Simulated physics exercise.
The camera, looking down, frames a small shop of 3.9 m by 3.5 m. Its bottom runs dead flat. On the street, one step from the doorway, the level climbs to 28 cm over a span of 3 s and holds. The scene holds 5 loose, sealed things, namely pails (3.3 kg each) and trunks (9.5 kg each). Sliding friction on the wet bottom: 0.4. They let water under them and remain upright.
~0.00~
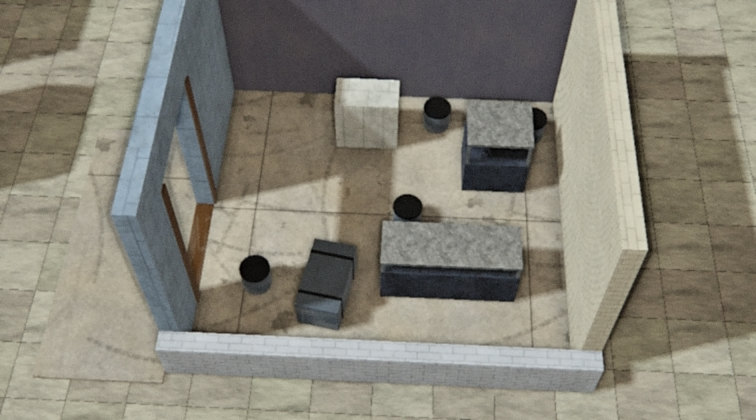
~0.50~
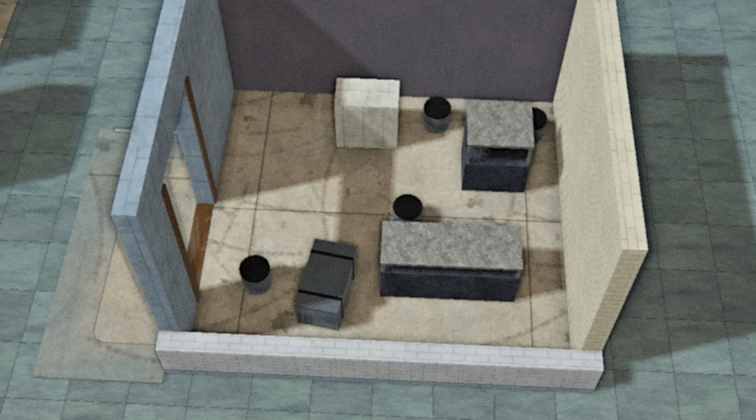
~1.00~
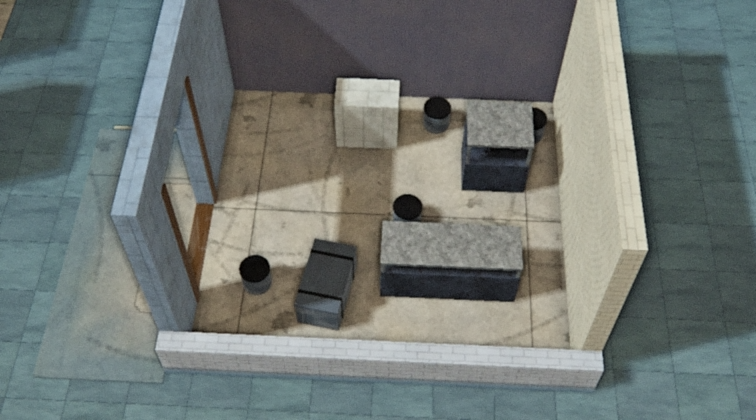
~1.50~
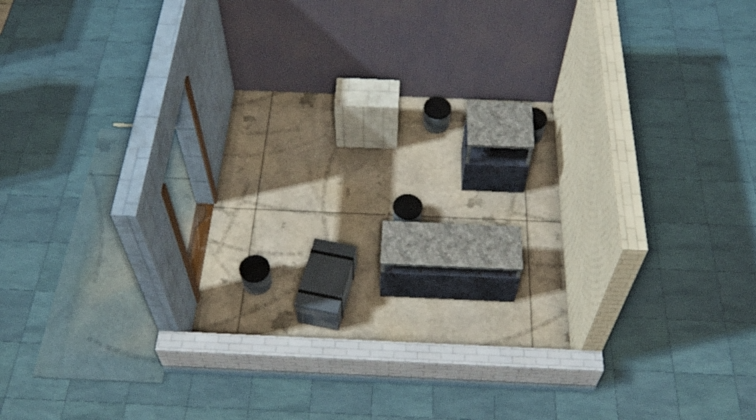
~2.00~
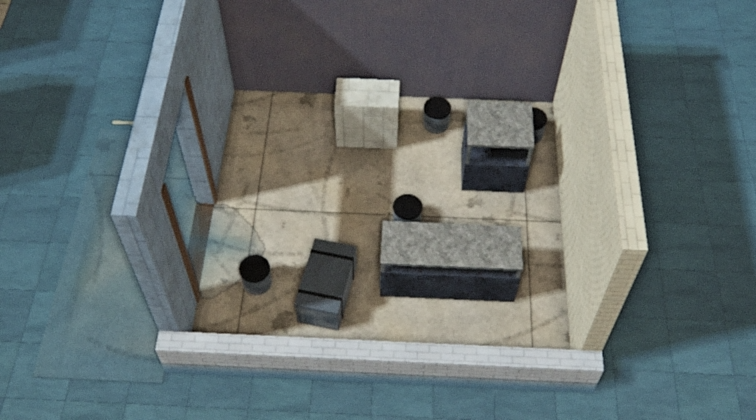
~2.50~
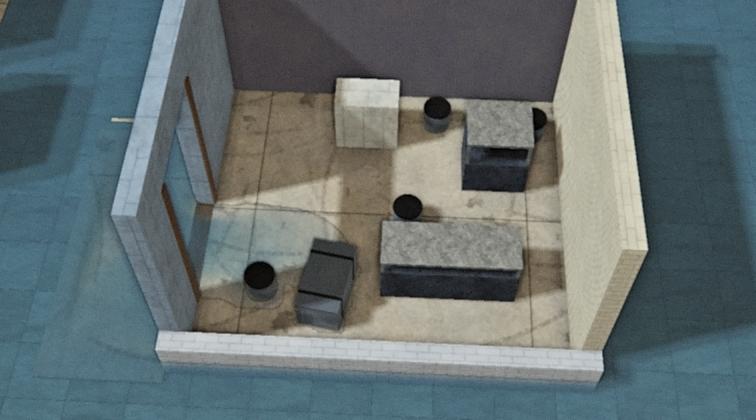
At first, the street around a small open-topped room of boxes and dark round pails is dry. Bluish water then covers the paving outside, and later spreads through the doorway on the left across the nearby floor, where the closest pail shifts slightly while everything else stays put.
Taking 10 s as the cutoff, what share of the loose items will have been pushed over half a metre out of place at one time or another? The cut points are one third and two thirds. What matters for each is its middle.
The shifted amount is major, at least two thirds.
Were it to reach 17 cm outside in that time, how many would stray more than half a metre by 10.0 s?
Then it comes to 5.
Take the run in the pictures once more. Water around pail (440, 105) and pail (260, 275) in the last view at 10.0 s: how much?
Some 11 cm at the first, some 17 cm at the second.
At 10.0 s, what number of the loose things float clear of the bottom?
5 of them.
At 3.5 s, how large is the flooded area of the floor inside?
Somewhere about 5.5 m2, give or take.
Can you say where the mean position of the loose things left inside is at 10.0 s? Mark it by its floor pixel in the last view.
I'd put it close to (453, 213) in the last view.
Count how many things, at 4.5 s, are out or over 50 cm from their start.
3.
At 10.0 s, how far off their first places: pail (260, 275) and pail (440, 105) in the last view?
Respectively 150 and 200 cm.
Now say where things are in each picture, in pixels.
In the first picture, a pail at (254, 268), on the bottom; a pail at (408, 206) rests on the ground; water covers 0.0 m2; 0 of 5 have shifted.
In the second picture, a pail at (254, 268), on the bottom; a pail at (408, 206) rests on the ground; water covers 0.0 m2; 0 of 5 have shifted.
In the third picture, a pail at (254, 268) rests on the ground; a pail at (408, 206), on the bottom; water covers 0.0 m2; 0 of 5 have shifted.
In the fourth picture, a pail at (254, 268) rests on the ground; a pail at (408, 206), on the bottom; 0.0 m2 under water; 0 of 5 have shifted.
In the fifth picture, a pail at (254, 268), on the bottom; a pail at (408, 206) rests on the ground; 0.5 m2 under water; 0 of 5 have shifted.
In the sixth picture, a pail at (259, 275) rests on the ground, 10 cm from its start; a pail at (408, 206), on the bottom; water covers 1.3 m2; 1 of 5 have shifted.
After 3.5 s 1 of 5 are over 50 cm from their spots; 1 afloat.
After 4.5 s 3 of 5 are over 50 cm from their spots; 1 afloat.
After 7.0 s 5 of 5 are over 50 cm from their spots; 5 afloat.
After 10.0 s 4 of 5 are over 50 cm from their spots, and 5 have been at some point; 5 afloat.
